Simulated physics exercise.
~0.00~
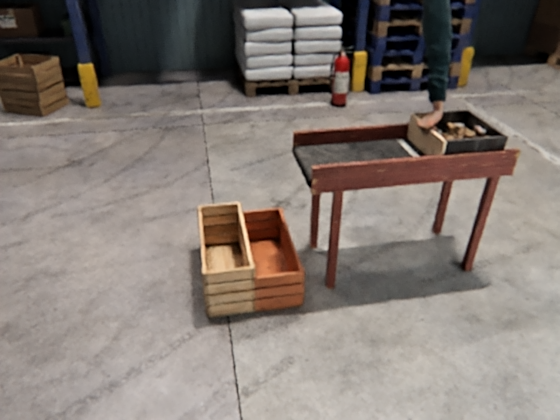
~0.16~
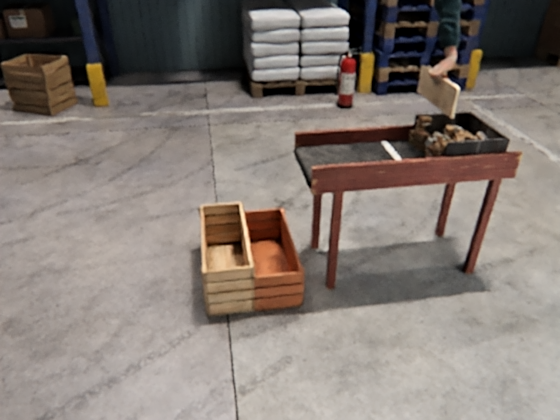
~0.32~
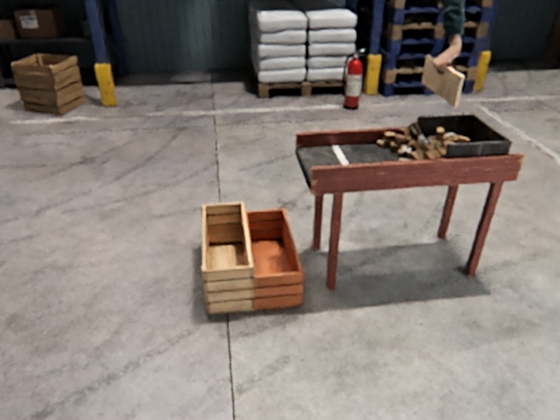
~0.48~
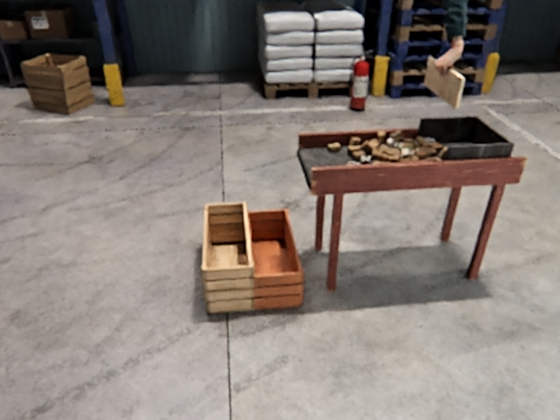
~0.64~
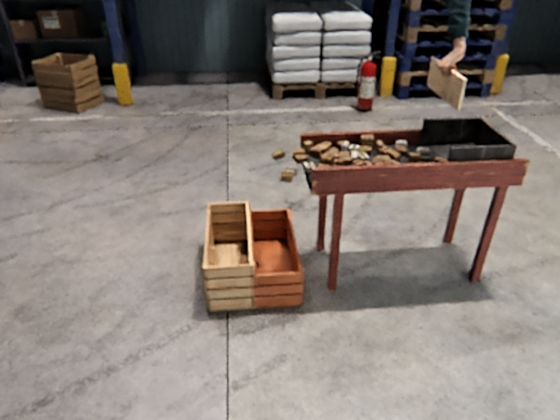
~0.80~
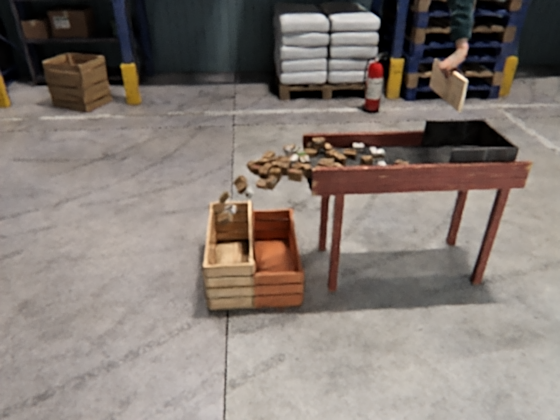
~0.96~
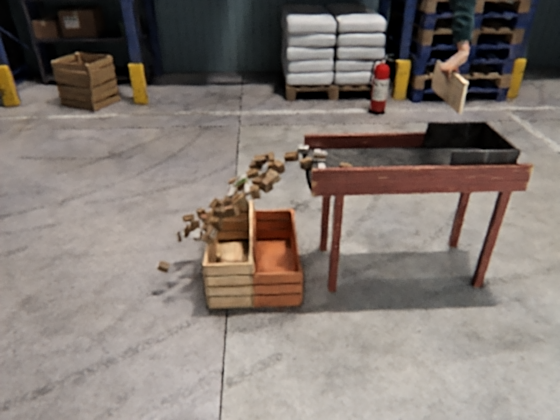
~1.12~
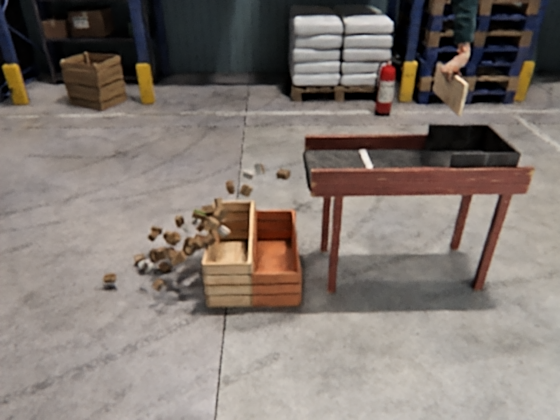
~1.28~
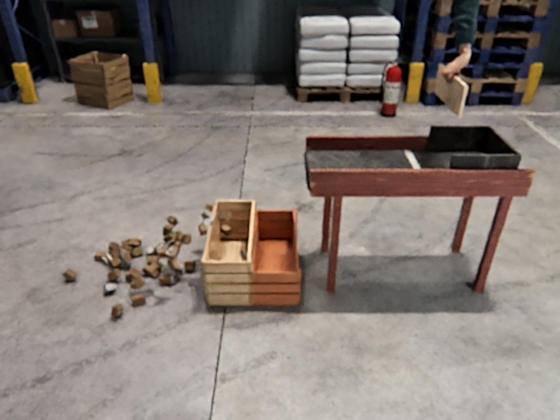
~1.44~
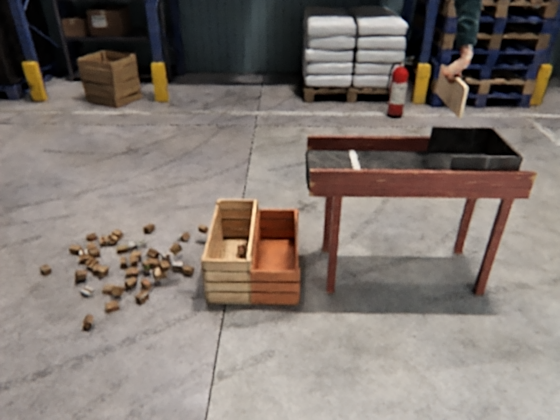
A raised reddish-brown conveyor table stands on a grey warehouse floor, seen from the front and slightly above, with a pale wooden tub and an orange bin below its left end. Stacked white sacks, a red fire extinguisher and blue racking fill the background. A hand lifts a wooden board from a black pen on the belt, and small brown parcels spread out and ride left. They pour off the end in a stream, sailing over the orange bin. Most tumble past the tub and scatter on the floor to its left, leaving only a couple inside.
